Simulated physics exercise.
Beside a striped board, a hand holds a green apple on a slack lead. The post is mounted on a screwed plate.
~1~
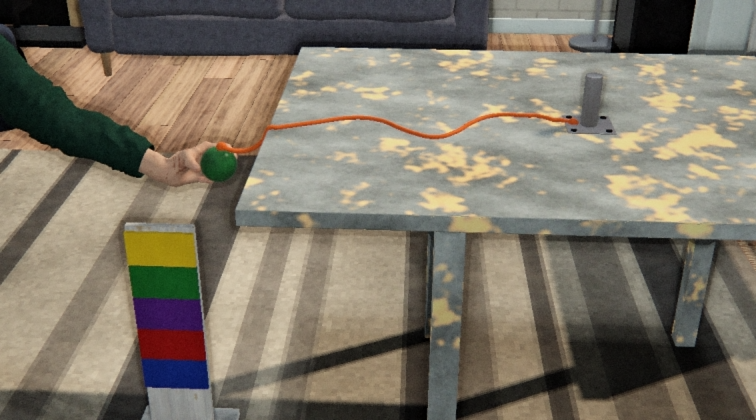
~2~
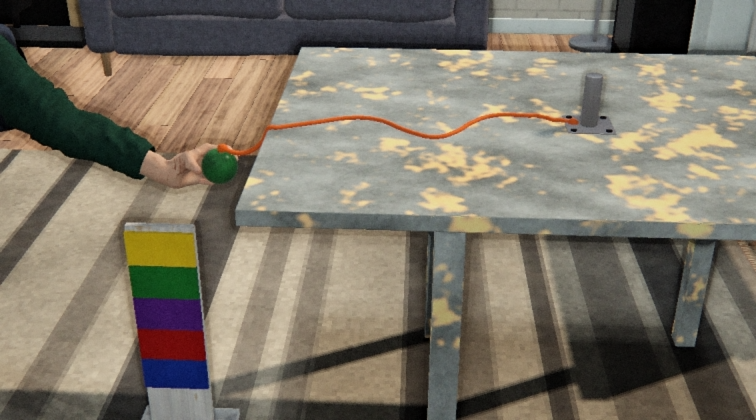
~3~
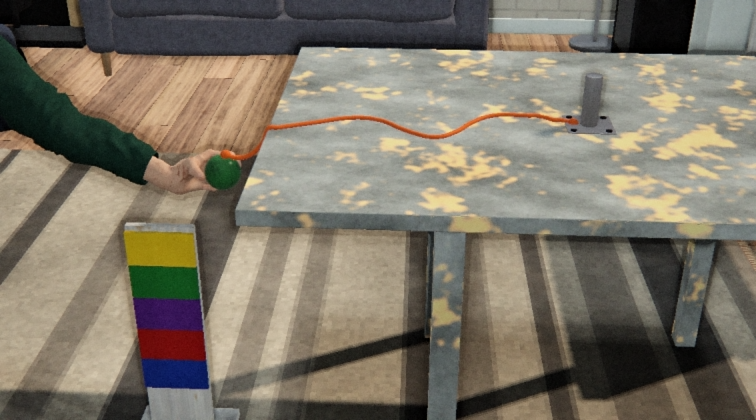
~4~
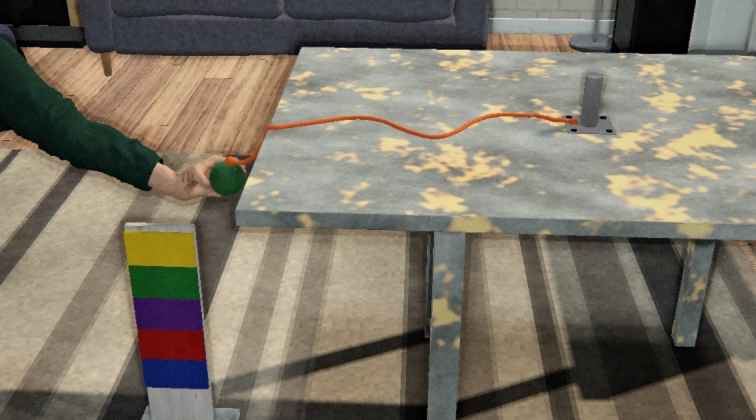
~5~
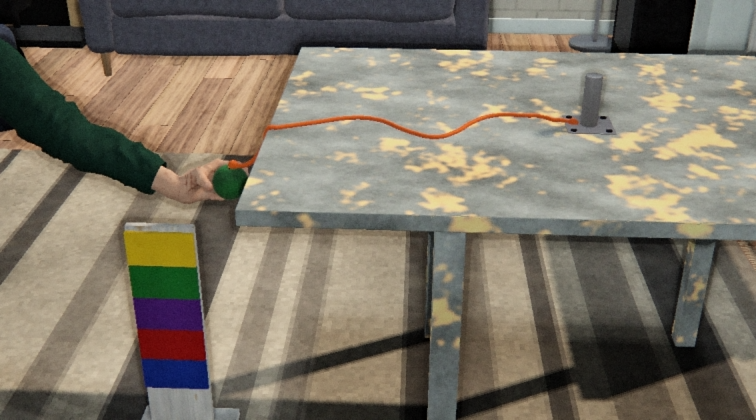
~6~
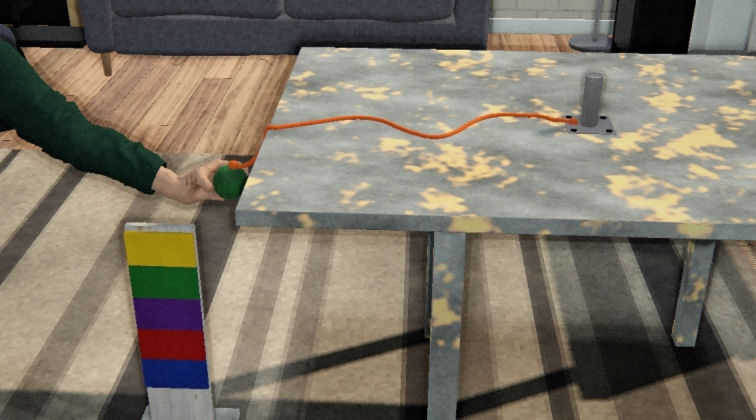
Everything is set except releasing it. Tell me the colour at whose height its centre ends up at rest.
It ends up level with yellow.
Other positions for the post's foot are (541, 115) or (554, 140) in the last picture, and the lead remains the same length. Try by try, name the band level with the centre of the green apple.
The first case gives green, the second gives green.
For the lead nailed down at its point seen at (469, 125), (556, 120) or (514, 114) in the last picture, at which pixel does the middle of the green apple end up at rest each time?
Estimated pixels in sequence: (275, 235), (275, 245) and (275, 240).
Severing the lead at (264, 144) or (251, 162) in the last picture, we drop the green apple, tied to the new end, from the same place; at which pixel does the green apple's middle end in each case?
The pixels are close to (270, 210) and (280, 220), one per try.
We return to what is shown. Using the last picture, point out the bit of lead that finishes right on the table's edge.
Go for the one at (316, 123).
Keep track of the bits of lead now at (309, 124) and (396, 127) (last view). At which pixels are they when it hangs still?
At (267, 141) for the first, at (356, 127) for the second.
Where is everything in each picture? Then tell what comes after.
The first frame shows green apple (219, 164); yellow (160, 251); green (164, 284); purple (168, 315); red (171, 346); blue (175, 375).
The second frame shows green apple (219, 166); lead through (541, 117) (473, 122) (422, 136) (359, 118) (291, 126).
The third frame shows green apple (222, 172).
The fourth frame shows green apple (227, 179); lead through (541, 117) (473, 122) (422, 136) (359, 118) (291, 126).
The fifth frame shows green apple (230, 182).
The sixth frame shows green apple (230, 182); lead through (541, 117) (473, 122) (422, 136) (359, 118) (291, 126).
Soon after, apple near (268, 243); level with yellow.
Then, apple near (268, 249); level with yellow.
At rest, apple near (276, 250); level with yellow. Its middle rests at the yellow band.
